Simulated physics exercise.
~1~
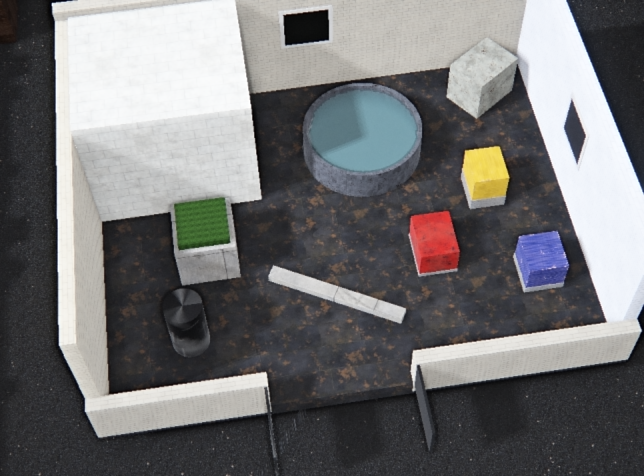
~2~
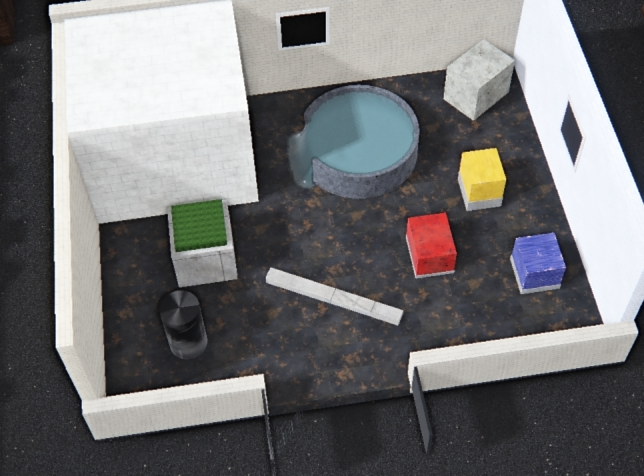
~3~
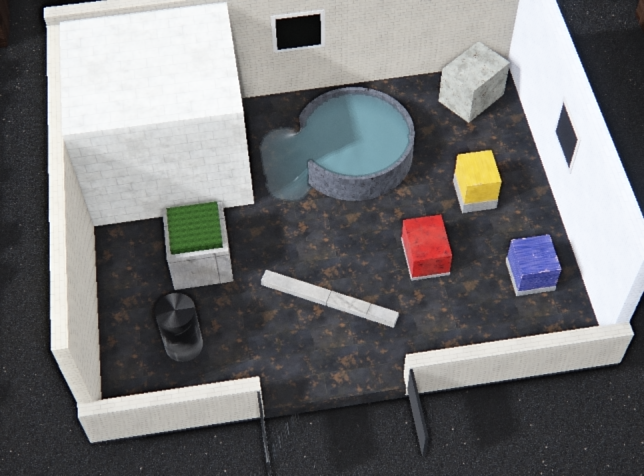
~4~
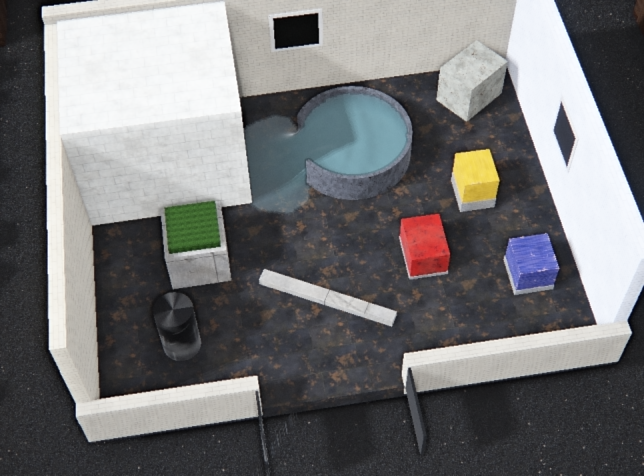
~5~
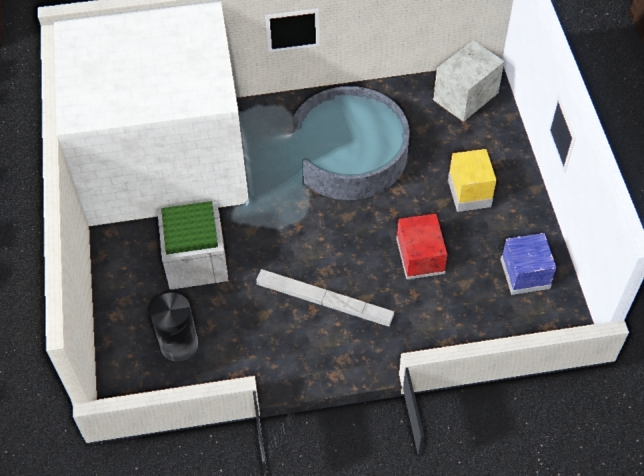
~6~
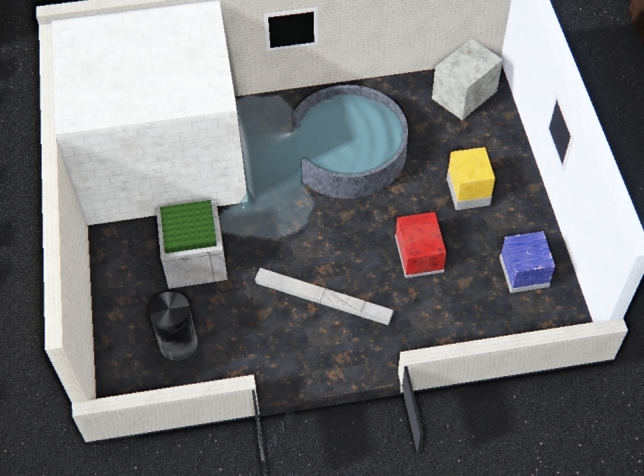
Round stone pool in a walled yard breaking open on its left side, water pouring out and spreading beside the white building.
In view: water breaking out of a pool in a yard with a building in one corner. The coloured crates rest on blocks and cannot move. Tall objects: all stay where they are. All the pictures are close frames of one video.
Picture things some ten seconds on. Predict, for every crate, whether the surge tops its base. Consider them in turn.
In the end the red crate is going to be reached by the water; the yellow crate is going to stay clear of the water; the blue crate is going to stay clear of the water.
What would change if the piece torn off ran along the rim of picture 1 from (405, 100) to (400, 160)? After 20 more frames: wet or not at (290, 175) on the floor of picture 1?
Logged for the spot: Never reached.
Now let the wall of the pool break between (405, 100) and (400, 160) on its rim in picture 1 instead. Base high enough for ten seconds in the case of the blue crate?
The blue crate is overtopped.
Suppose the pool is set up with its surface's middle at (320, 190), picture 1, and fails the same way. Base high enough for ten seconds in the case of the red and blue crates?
One by one: The red one is safe; the blue one remains dry.
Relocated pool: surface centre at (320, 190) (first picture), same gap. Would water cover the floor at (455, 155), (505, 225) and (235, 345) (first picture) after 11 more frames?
First unwetted; next unwetted; last drenched.
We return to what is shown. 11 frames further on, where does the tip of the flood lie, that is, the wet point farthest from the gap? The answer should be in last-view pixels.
My pick would be pixel (225, 370).
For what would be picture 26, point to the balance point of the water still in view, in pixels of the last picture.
I reckon somewhere around (317, 173).
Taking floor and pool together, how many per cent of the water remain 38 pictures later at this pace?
I make it 96 per cent.
A moment on, water covers 10 % of the floor; the red crate not reached, the yellow crate not reached, the blue crate not reached.
Next, water covers 25 % of the floor; the red crate not reached, the yellow crate not reached, the blue crate not reached.
Then, water covers 45 % of the floor; the red crate water round its plinth, the yellow crate not reached, the blue crate not reached.
Later, water covers 70 % of the floor; the red crate water round its plinth, the yellow crate water round its plinth, the blue crate water round its plinth.
In the end, water covers 90 % of the floor; the red crate was topped, the yellow crate stayed above the water, the blue crate stayed above the water.
